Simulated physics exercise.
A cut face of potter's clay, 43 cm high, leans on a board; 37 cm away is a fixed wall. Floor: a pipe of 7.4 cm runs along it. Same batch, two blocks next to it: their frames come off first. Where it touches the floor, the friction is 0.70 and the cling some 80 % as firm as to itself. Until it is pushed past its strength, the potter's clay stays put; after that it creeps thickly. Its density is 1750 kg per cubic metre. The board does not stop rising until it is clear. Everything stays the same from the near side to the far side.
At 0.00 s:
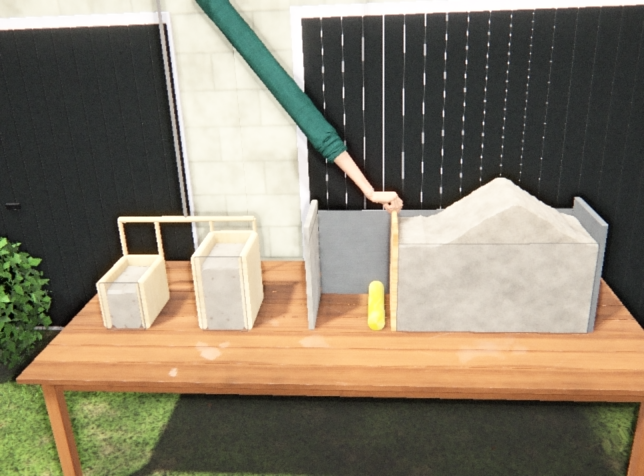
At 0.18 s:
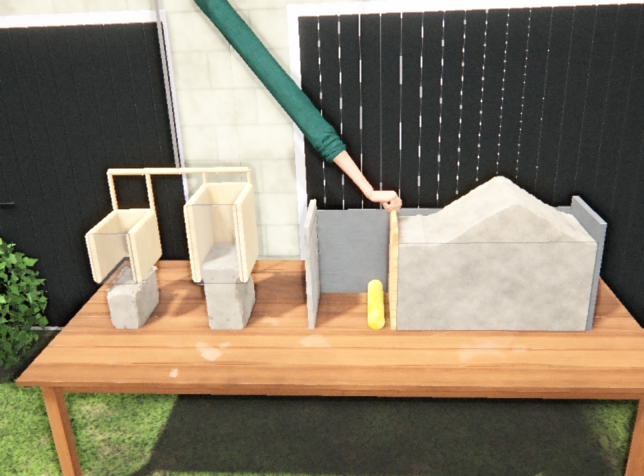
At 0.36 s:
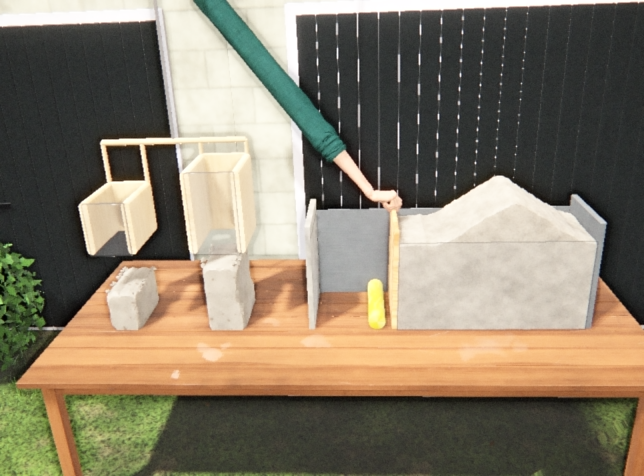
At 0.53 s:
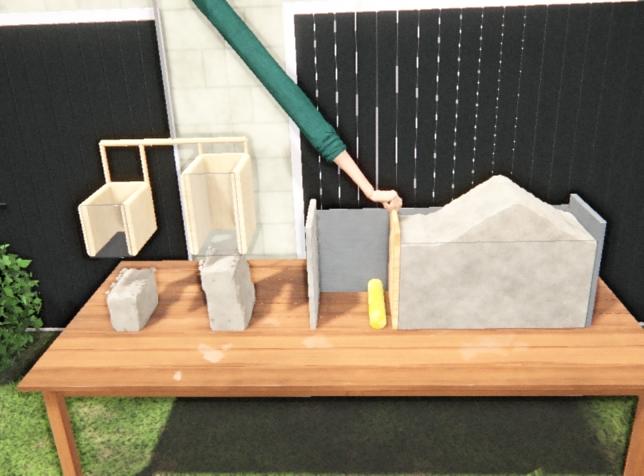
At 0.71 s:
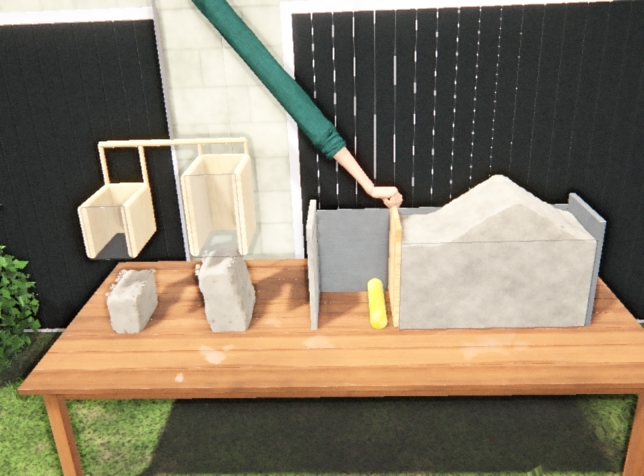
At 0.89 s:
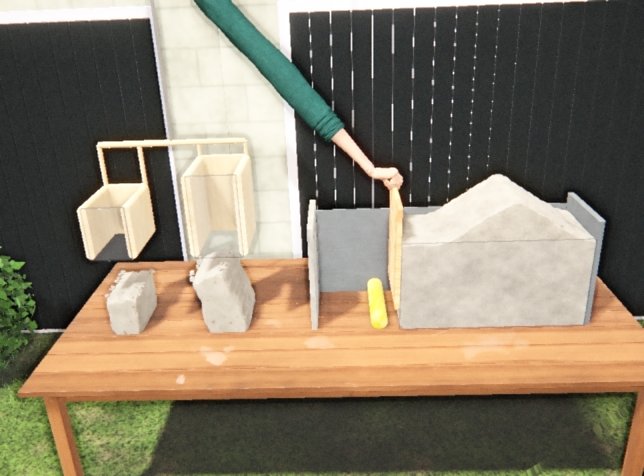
To begin with, a green-sleeved arm holds a board against a bank of grey clay, beside a yellow pipe, while two wooden moulds lift off two clay blocks at left. The taller block then sags slightly and turns lumpy, and the hand raises the board a little, the bank barely changing.
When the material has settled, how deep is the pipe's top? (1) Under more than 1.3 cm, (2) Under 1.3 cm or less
Answer: 2.
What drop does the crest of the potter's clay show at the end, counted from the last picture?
The gap comes to some 4.0 centimetres.
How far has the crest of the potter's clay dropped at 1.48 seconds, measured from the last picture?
Roughly 1.0 centimetres, give or take.
After 1.16 s, the face still stands and nothing lies on the pipe.
After 1.48 s, the face still stands and nothing lies on the pipe.
After 1.80 s, the fallen stuff reaches 12 % of the way across and nothing lies on the pipe.
After 2.12 s, the fallen stuff reaches 13 % of the way across and nothing lies on the pipe.
After 2.19 s, the fallen stuff reaches 13 % of the way across and nothing lies on the pipe.
